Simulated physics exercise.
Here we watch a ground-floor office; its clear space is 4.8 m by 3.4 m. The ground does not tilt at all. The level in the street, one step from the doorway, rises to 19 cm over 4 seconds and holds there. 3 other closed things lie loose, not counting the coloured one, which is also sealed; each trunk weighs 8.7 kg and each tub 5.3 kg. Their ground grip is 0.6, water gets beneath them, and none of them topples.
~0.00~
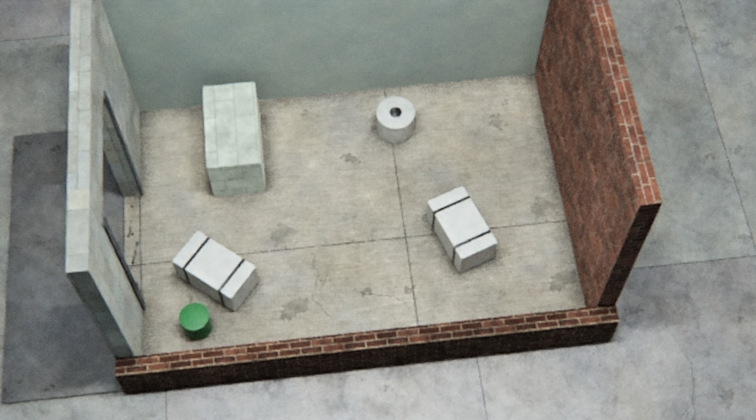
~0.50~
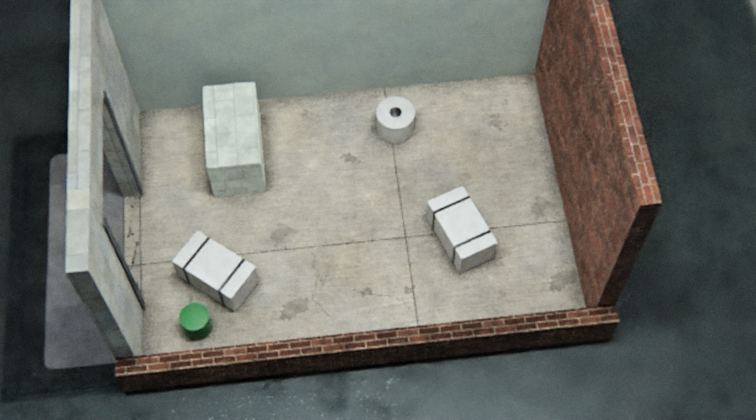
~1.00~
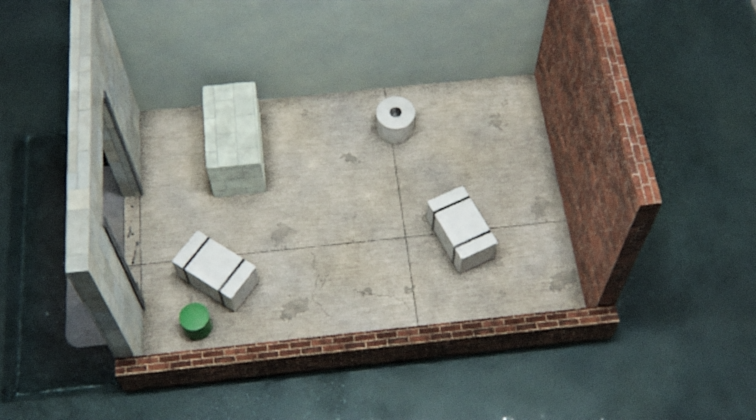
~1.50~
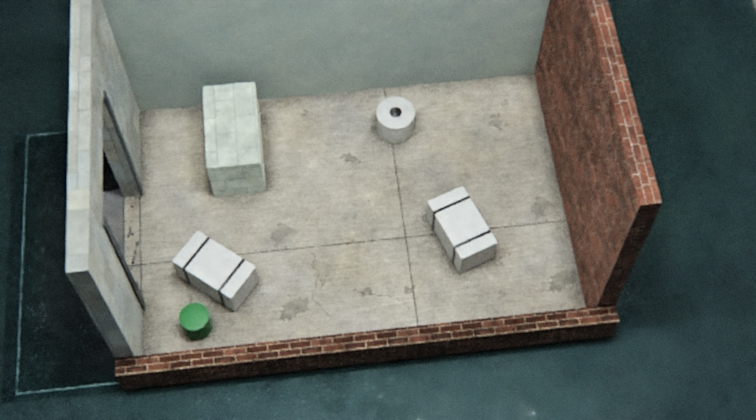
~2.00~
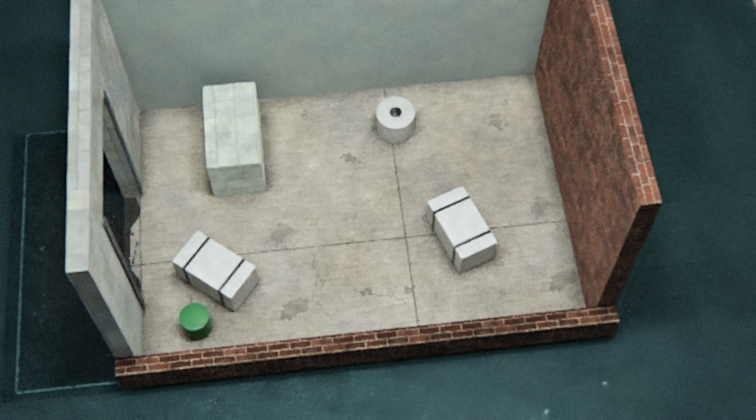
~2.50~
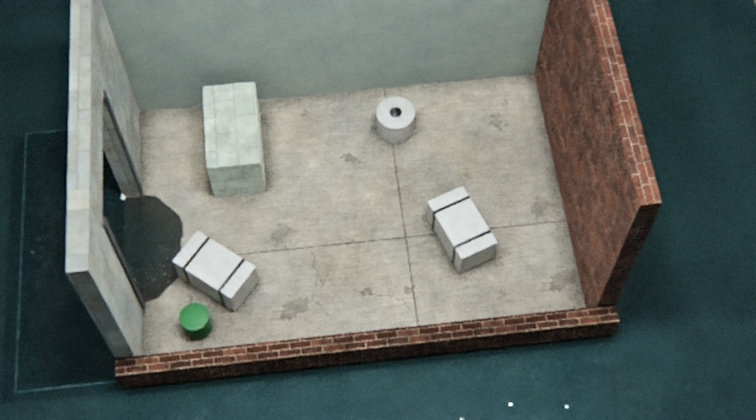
A walled room stands as dark water covers the ground outside, then enters through the left doorway.
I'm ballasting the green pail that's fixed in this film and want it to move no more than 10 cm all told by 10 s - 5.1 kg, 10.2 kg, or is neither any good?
Lighter wins.
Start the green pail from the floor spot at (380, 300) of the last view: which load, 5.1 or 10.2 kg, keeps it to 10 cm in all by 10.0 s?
Outcome - success with heavier only.
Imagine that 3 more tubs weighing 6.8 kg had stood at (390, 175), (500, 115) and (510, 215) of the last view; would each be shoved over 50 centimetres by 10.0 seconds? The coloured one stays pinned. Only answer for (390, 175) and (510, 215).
Result, in order - exceeds it; exceeds it.
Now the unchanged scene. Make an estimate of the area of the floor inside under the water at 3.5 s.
I'd put it close to 2.0 m2.
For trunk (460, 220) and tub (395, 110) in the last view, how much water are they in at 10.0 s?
I'd estimate 10 cm for the first and 5 cm for the second.
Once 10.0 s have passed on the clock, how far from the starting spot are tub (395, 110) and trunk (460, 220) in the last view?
In that order: 5 cm, 120 cm.
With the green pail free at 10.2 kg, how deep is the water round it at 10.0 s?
Something like 4 centimetres.
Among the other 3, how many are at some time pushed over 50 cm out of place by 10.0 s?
The count comes to 2.
After 3.5 s the green pail would be 0 cm from its start with 5.1 kg and 0 cm from its start with 10.2 kg; 0 cm of water round it then.
After 4.5 s the green pail would be 0 cm from its start with 5.1 kg and 0 cm from its start with 10.2 kg; 2 cm of water round it then.
After 7.0 s the green pail would be 0 cm from its start with 5.1 kg and 0 cm from its start with 10.2 kg; 3 cm of water round it then.
After 10.0 s the green pail would be 0 cm from its start with 5.1 kg and 0 cm from its start with 10.2 kg; 4 cm of water round it then.
